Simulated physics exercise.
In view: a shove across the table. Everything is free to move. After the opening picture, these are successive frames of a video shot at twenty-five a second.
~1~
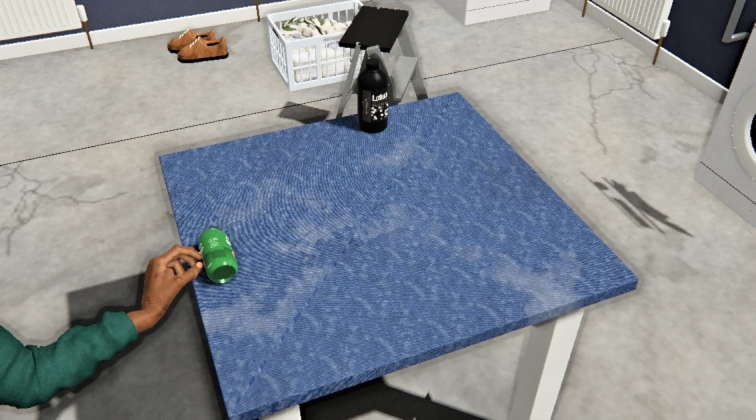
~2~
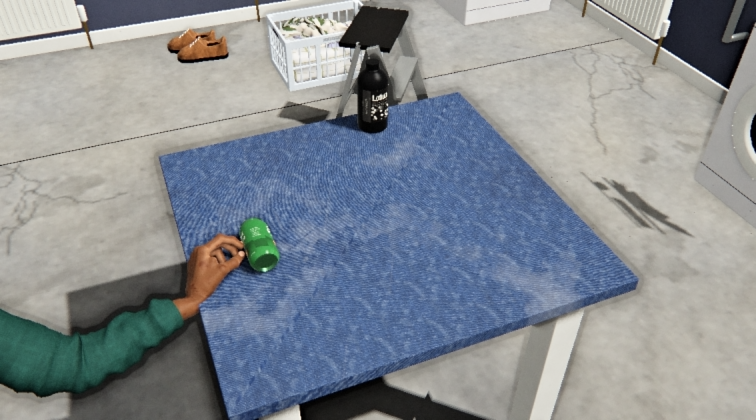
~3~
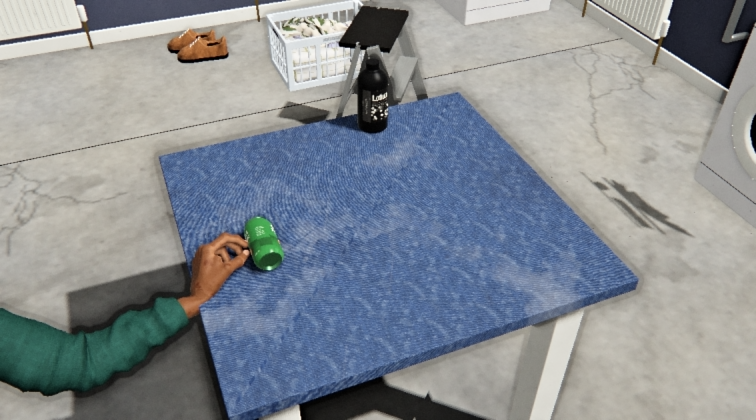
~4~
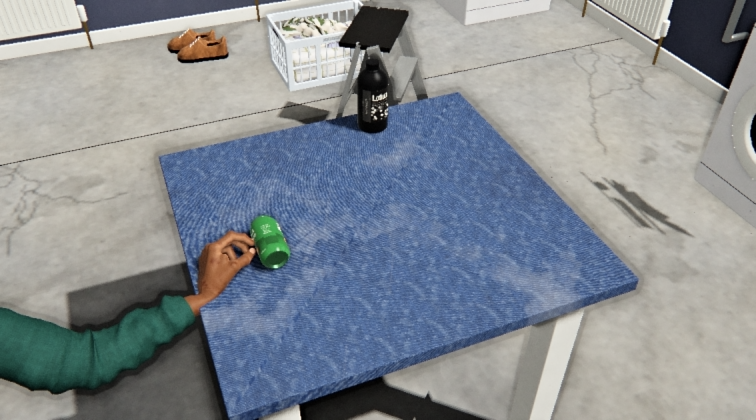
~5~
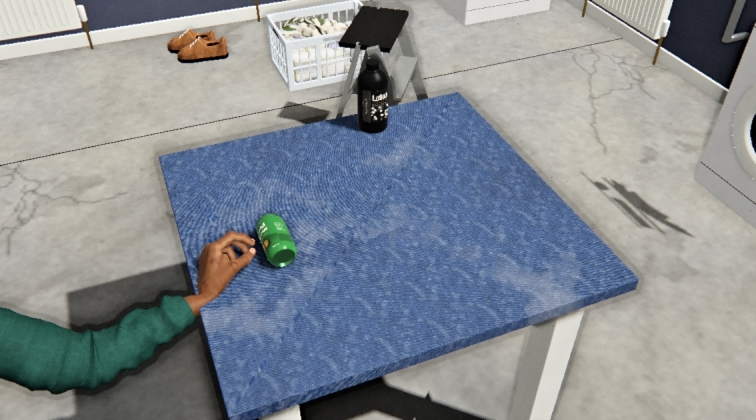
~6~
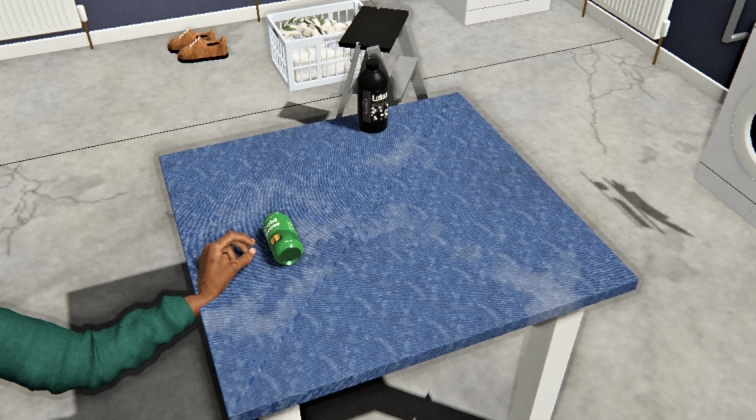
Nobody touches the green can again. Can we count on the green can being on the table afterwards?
The green can remains on top.
Then, 0.10 s later than the last frame, green can moved about its own width near (296, 235).
Then, 0.20 s later than the last frame, green can moved about its own width near (307, 232).
Then, 0.40 s later than the last frame, green can moved well along near (316, 229).
When it is over, moved from the start, green can. End places, in pixels of the last picture, green can near (317, 229).
